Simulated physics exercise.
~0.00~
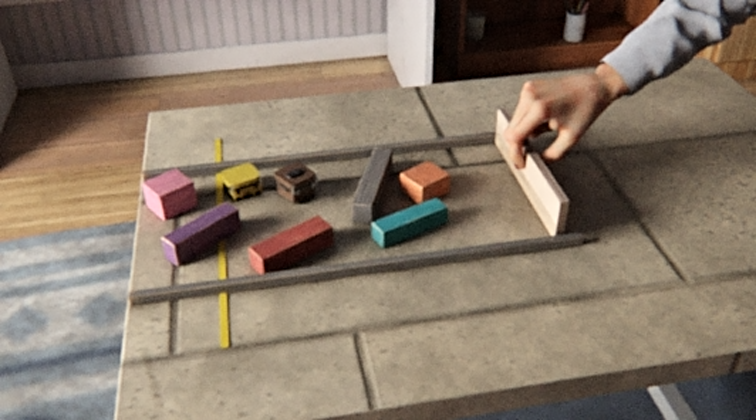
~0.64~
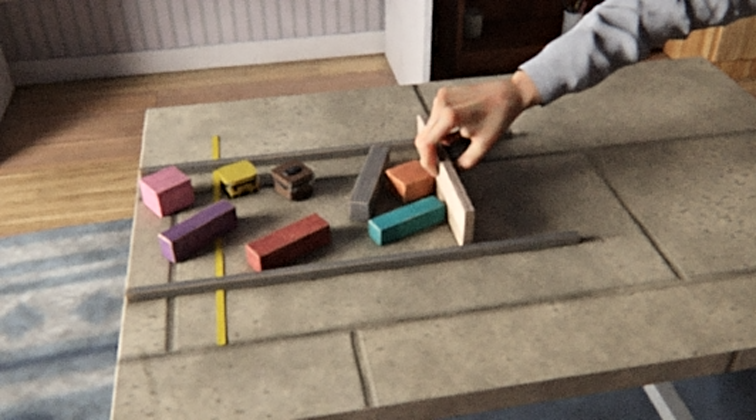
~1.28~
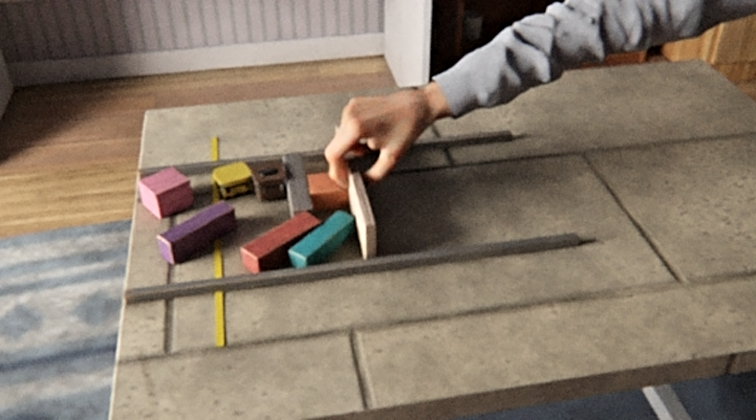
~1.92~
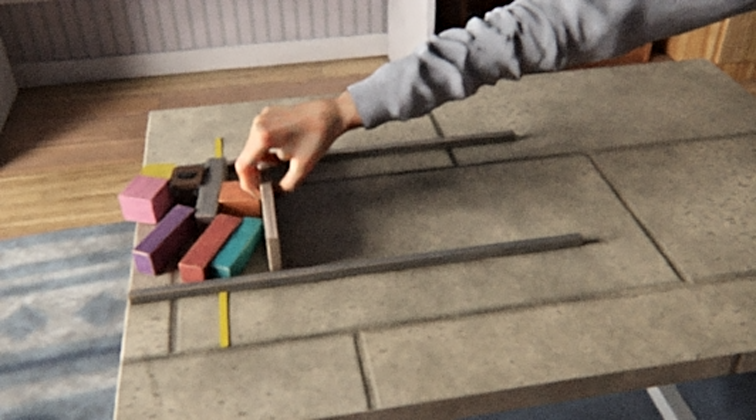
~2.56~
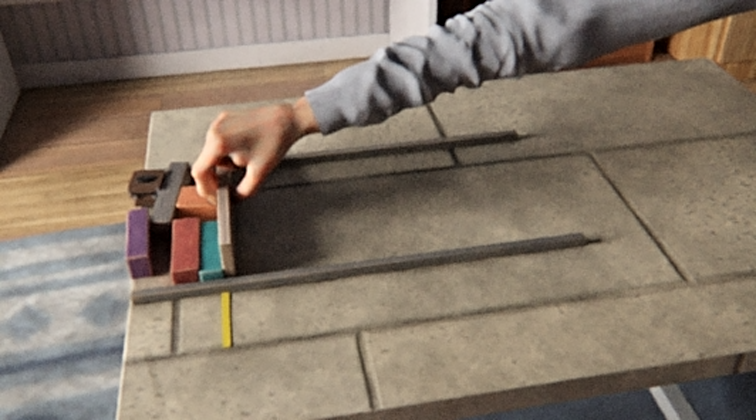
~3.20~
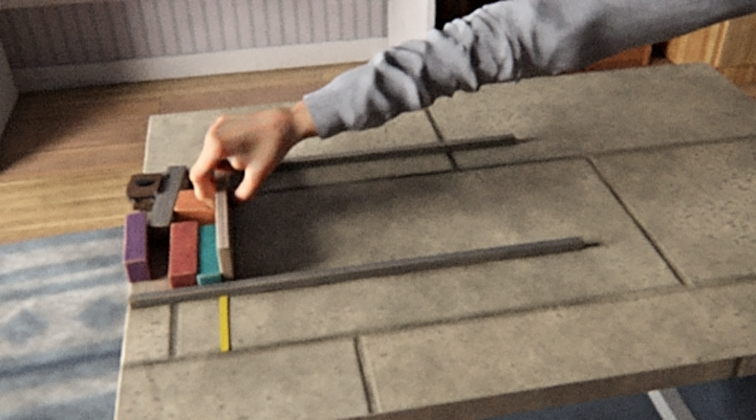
On a tabletop, a hand slides a board left, pushing pink and yellow blocks off.
